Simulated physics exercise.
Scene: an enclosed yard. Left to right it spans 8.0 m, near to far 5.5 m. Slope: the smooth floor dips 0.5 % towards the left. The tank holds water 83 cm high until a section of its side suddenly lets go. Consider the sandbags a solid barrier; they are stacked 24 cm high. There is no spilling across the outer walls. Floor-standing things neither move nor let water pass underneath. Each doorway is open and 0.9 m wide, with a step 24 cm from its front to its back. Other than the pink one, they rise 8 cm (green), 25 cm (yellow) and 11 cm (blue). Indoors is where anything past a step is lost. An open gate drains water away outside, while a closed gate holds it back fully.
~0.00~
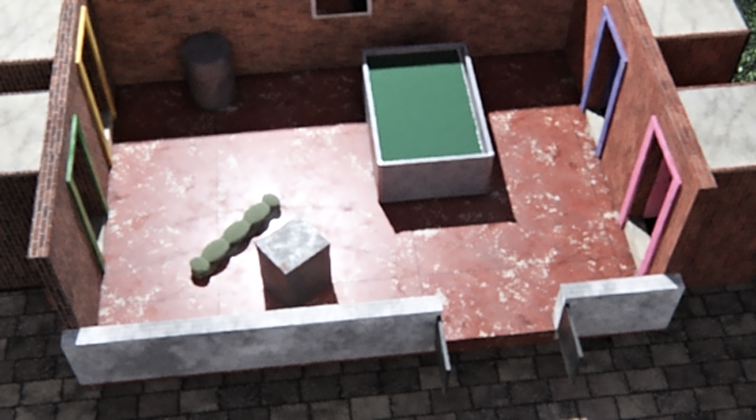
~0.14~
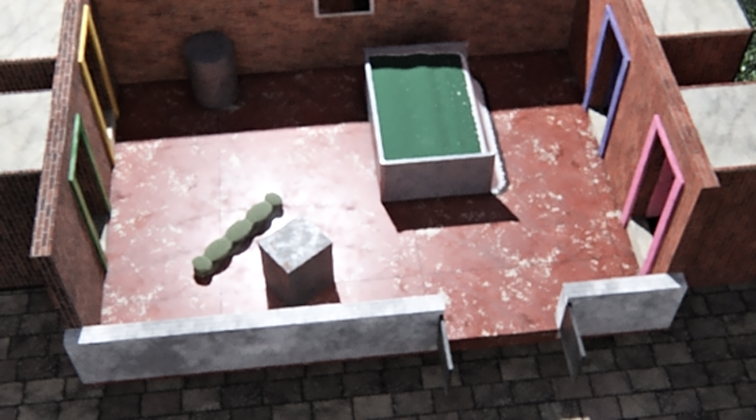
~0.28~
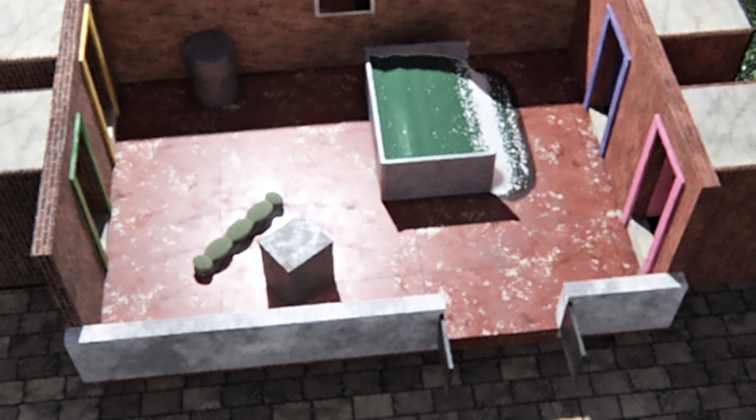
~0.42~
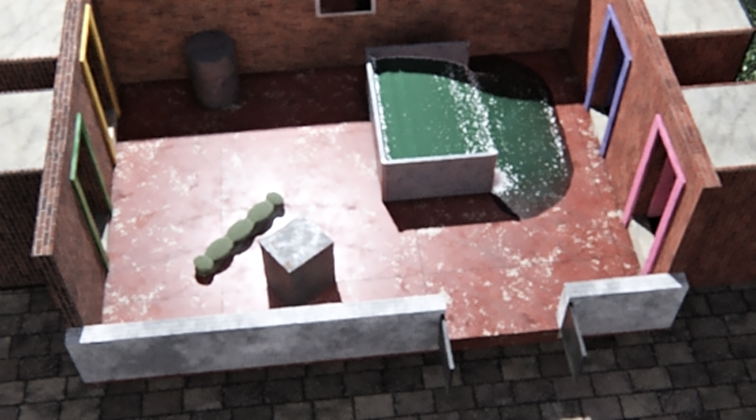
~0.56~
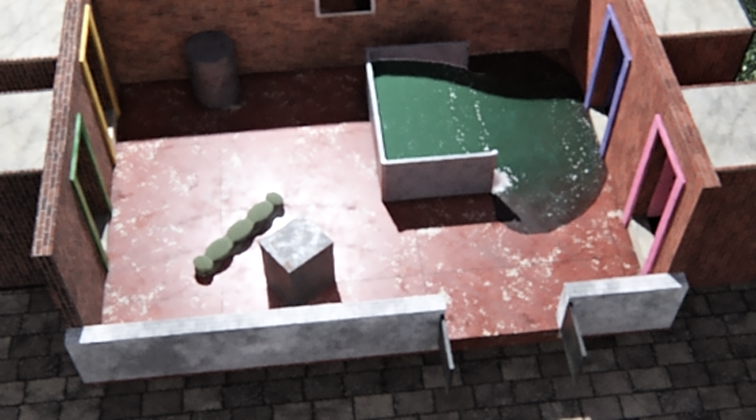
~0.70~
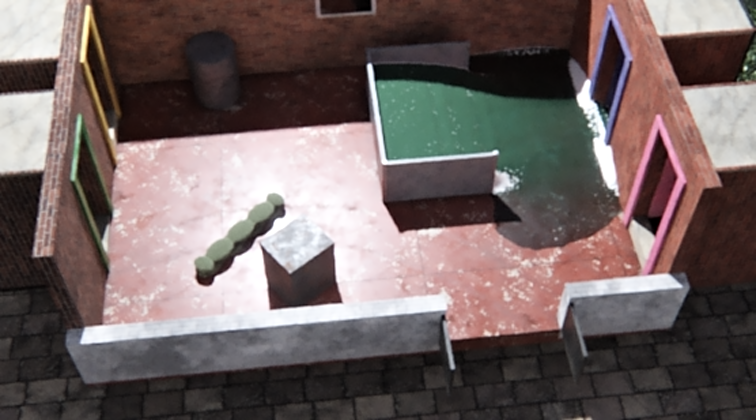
A large white-walled tank of green water opened along its right side inside a brick-walled yard, and the water poured out and spread across the reddish floor toward the right wall, reaching around the blue doorway.
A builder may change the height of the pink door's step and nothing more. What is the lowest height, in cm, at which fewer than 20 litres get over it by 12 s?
13.5 cm.
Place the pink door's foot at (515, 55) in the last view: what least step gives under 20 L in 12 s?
Close to 26 cm at the least.
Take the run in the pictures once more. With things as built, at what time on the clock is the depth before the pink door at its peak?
Peak: Close to 1.8 s.
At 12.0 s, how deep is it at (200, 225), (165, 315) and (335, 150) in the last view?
Depths of roughly 6 cm, 8 cm and 3 cm, in that order.
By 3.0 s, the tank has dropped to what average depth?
I'd put it near 13 cm.
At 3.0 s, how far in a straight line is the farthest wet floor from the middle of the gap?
4.2 metres.
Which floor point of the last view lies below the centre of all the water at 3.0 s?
Centre of the water: Approx. (516, 151) px.
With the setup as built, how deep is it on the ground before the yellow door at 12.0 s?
Lab note: Depth approx. 6.0 cm.
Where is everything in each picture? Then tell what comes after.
In the first frame, still water, 83 cm deep, in the tank at (424, 104); the pink door at (646, 211) is dry.
In the second frame, water pours out at (475, 120) and has run 0.3 m, to (502, 166); about 10 cm deep outside, 83 cm at the back.
In the third frame, the gap is at (475, 122), the front 0.8 m out at (531, 177); the back of the tank holds 80 cm.
In the fourth frame, the gap is at (476, 124), the front 1.4 m out at (563, 143); the back of the tank holds 72 cm.
In the fifth frame, the gap is at (475, 125), the front 2.0 m out at (604, 157); the back of the tank holds 70 cm.
In the sixth frame, the front is at (617, 143), 2.3 m from the gap at (476, 125); 7.9 m2 of floor is wet, 66 cm left at the back; 0.7 m in a straight line remain to the pink door at (650, 210).
After 1.4 s water covers 20 % of the floor, deepest (55 cm) near (566, 52); 15 cm at the pink door, 0 litres in over its 27 cm step.
After 3.0 s water covers 35 % of the floor, deepest (30 cm) near (638, 307); 12 cm at the pink door, 0 litres in over its 27 cm step.
After 12.0 s water covers 95 % of the floor, deepest (12 cm) near (305, 339); 6 cm at the pink door, 0 litres in over its 27 cm step.
At the pink door as built, the water arrived by 1.0 s and peaked near 18 cm at 1.8 s.
Run again over the same 12 s with other heights there, 42 litres in over 11 cm, 13 litres over 15 cm. The limit of 20 litres is kept from about 13.5 cm up.
